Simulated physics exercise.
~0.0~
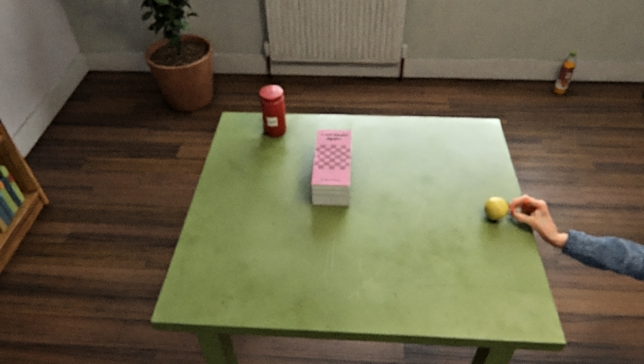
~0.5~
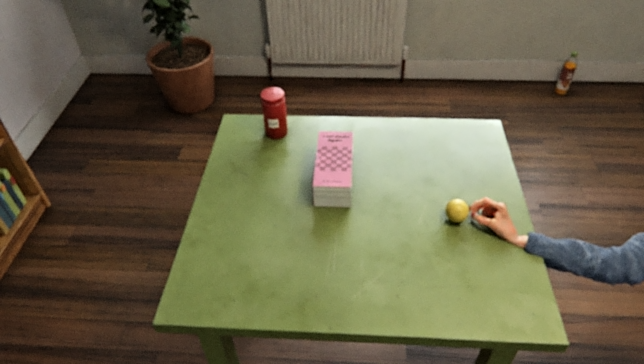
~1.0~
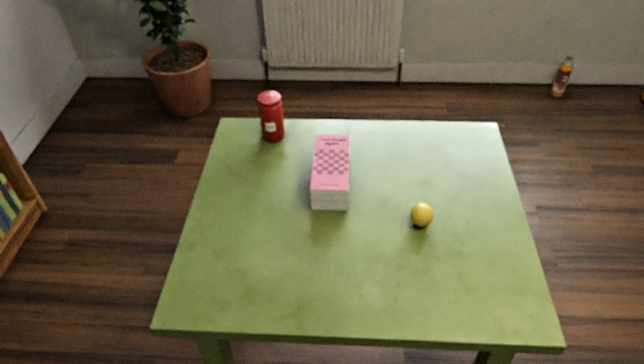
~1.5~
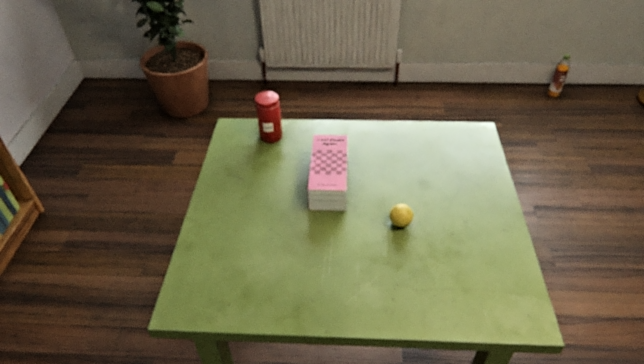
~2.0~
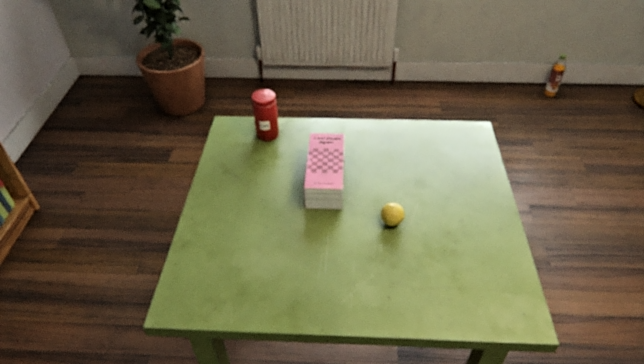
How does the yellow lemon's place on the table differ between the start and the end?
At the start the lemon is by the hand near the table's right edge. By the end it is farther left, a short way to the right of the pink book and slightly nearer the viewer than the book.
